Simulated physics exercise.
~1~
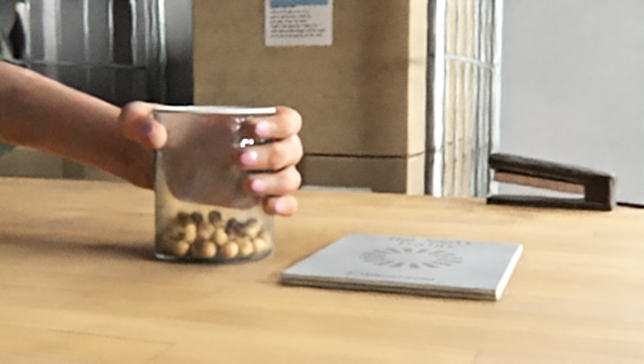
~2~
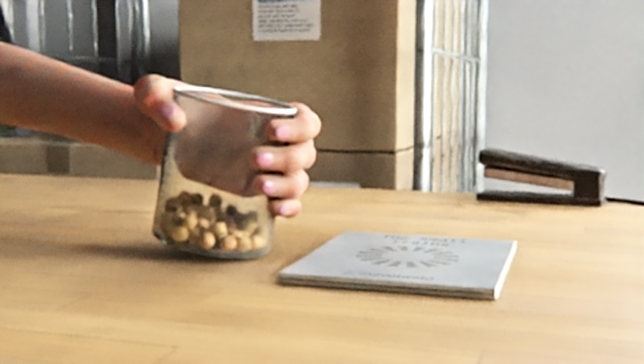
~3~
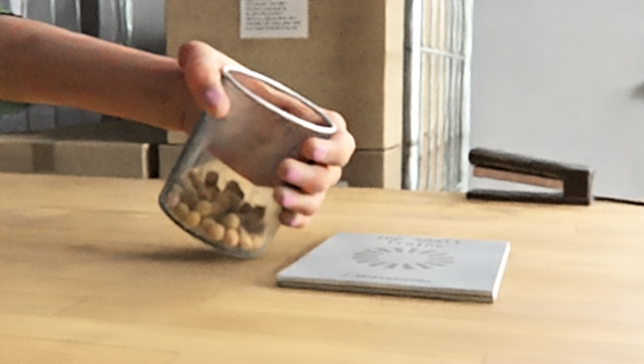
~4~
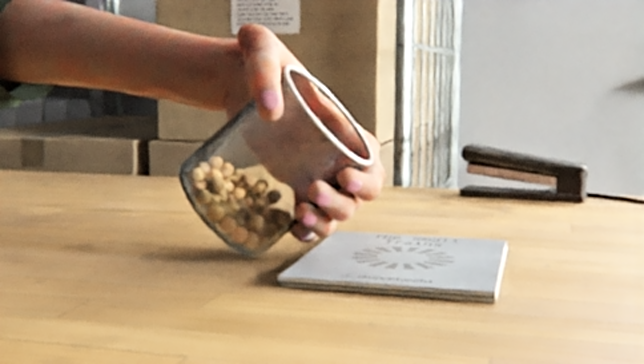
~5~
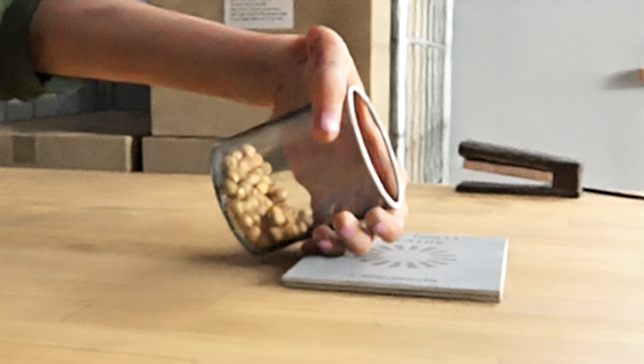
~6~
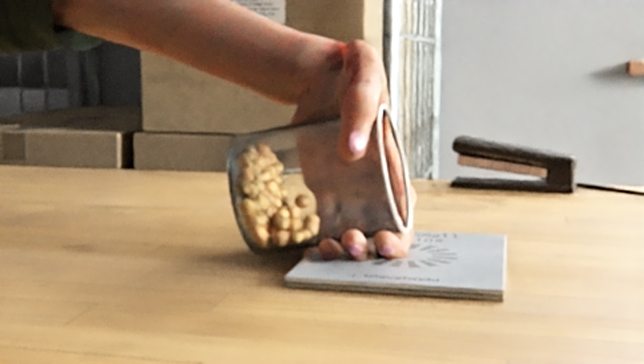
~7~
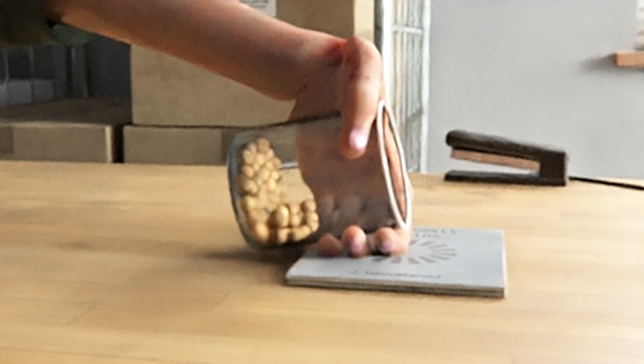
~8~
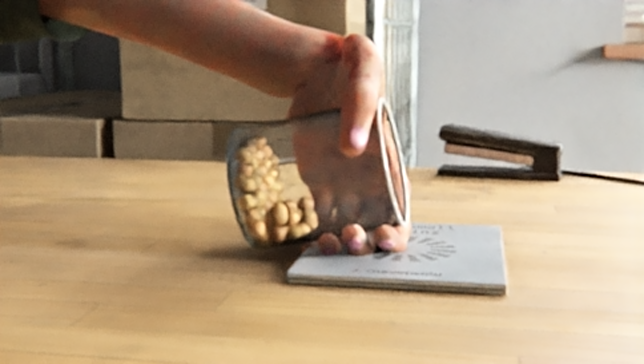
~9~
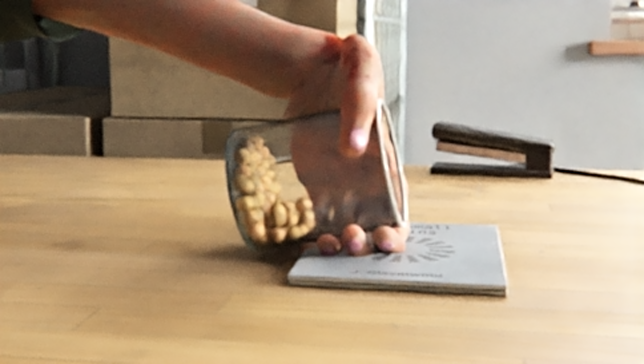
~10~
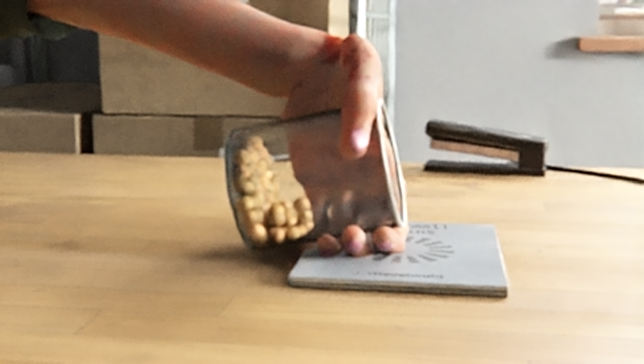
On a wooden table with cardboard boxes and a stapler behind, a hand tipped a glass of small, light brown, nut-like pieces to the right until it lay nearly sideways against a thin grey book, and held it there with nothing spilling.
